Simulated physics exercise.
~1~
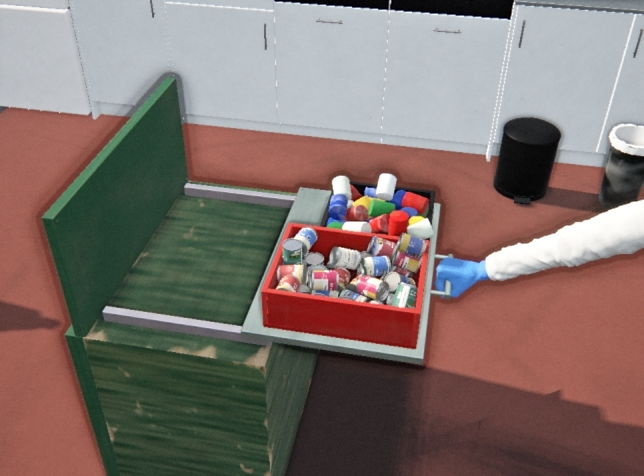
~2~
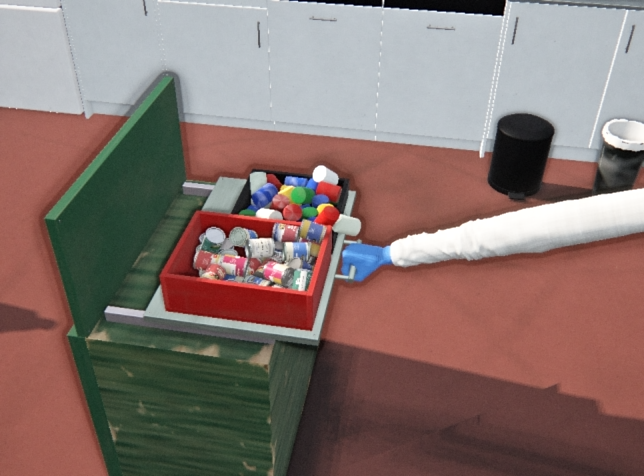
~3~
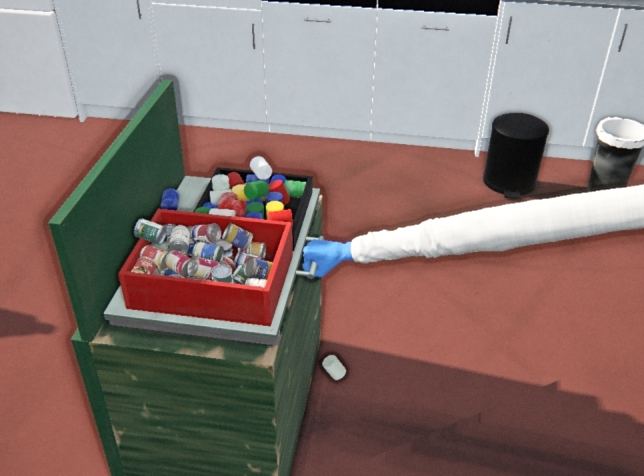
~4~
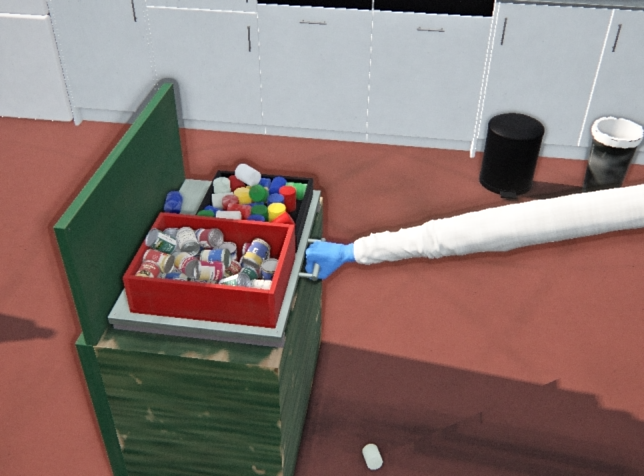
The clip shows a gloved hand pushing a sliding shelf, carrying a red tote of small tins and a black tote of colourful jars, leftward over a green cabinet until it stops; the contents shift, and one white jar drops to the floor, ending on its side.
